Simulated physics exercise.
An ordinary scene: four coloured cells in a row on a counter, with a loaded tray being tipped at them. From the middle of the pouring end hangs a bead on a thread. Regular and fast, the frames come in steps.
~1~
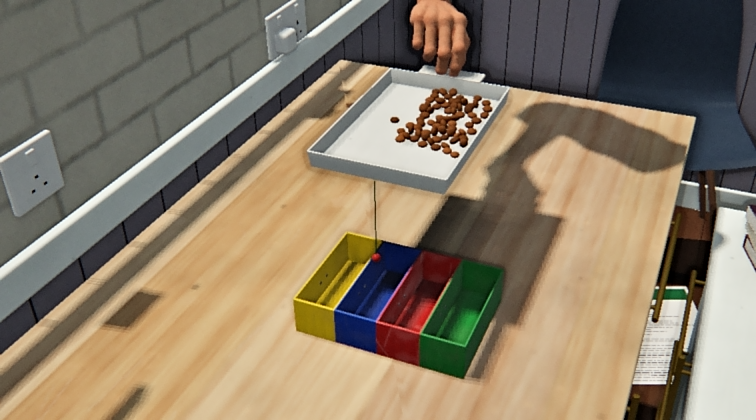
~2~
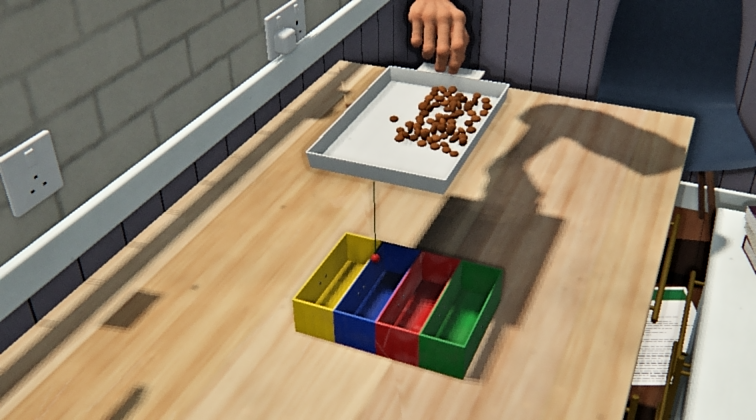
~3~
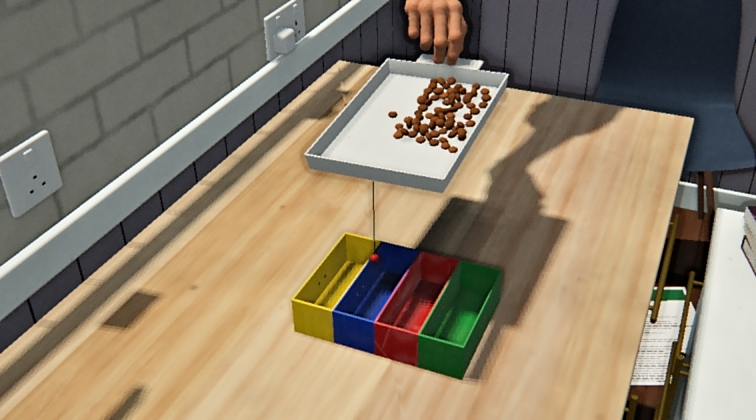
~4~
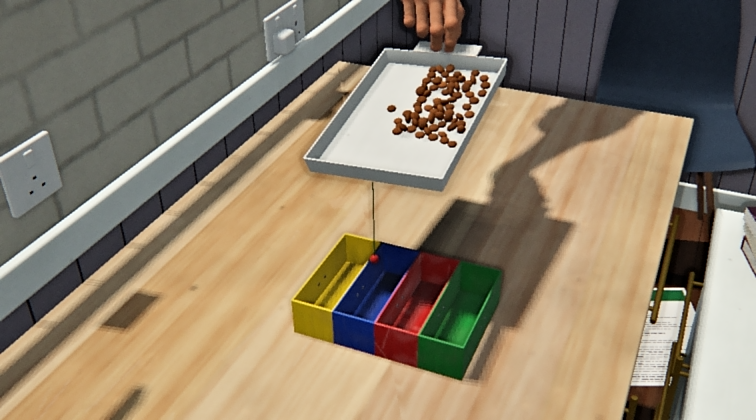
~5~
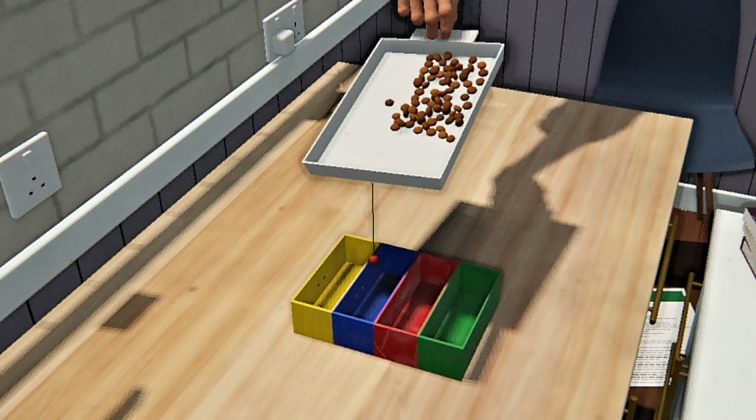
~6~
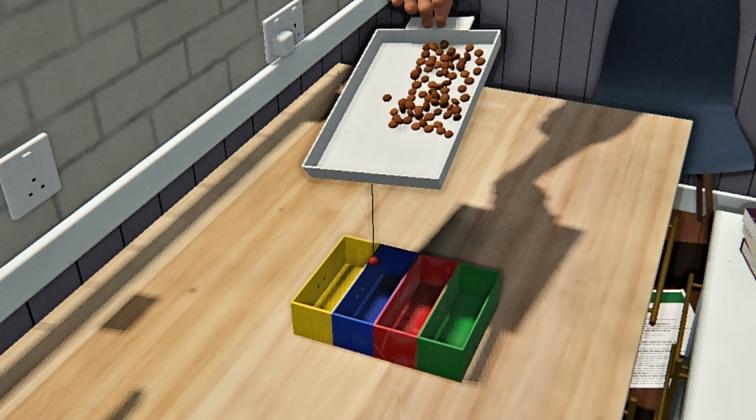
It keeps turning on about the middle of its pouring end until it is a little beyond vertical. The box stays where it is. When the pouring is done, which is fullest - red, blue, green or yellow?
Fullest: The yellow cell.
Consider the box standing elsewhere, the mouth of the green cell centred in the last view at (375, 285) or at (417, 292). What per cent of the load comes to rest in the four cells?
About 100% and about 100%.
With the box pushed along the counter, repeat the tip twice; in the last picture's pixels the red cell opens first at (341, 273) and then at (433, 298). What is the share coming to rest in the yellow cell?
About 0 per cent, then about 20 per cent.
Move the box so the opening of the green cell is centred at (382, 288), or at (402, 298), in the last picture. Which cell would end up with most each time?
In order of the tries: The cell in blue and that blue cell.
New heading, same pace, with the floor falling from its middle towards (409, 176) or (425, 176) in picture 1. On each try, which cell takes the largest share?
The red cell, then the red one.
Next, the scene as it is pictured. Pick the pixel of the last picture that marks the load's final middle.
Roughly at (309, 307), give or take.
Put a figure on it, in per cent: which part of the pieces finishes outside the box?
About 50 per cent.
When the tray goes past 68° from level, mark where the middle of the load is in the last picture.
Look around (334, 169) in the last picture.
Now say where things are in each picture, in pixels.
The first frame shows corners of the pouring end (310, 150) and (445, 178), level; middle of the load (441, 122), bits of dog kibble; bead on its thread (376, 258); yellow cell (315, 317); blue cell (356, 329); red cell (398, 341); green cell (442, 353).
The second frame shows corners of the pouring end (310, 151) and (444, 178), level; middle of the load (440, 120).
The third frame shows corners of the pouring end (308, 153) and (442, 177), tipped barely, lowest at the left corner; middle of the load (439, 115).
The fourth frame shows corners of the pouring end (307, 157) and (440, 176), tipped a little, lowest at the left corner; middle of the load (438, 106).
The fifth frame shows corners of the pouring end (306, 160) and (438, 176), tipped clearly, lowest at the left corner; middle of the load (435, 98).
The sixth frame shows corners of the pouring end (305, 165) and (436, 176), tipped clearly, lowest at the left corner; middle of the load (439, 87); yellow cell (312, 320); blue cell (353, 332); red cell (396, 344); green cell (440, 356).
Just after the last frame, tray tipped steeply; almost all on the tray; about a tenth falling or outside the box.
A moment on, tray tipped past a quarter turn; roughly half on the tray; roughly a quarter in the yellow cell; roughly a third falling or outside the box.
Further on, tray tipped past a quarter turn; roughly half in the yellow cell; just a few in the blue cell; roughly half falling or outside the box.
When it is over, tray tipped past a quarter turn; roughly half in the yellow cell; just a few in the blue cell; not one in the green cell; not one in the red cell; roughly half outside the box.
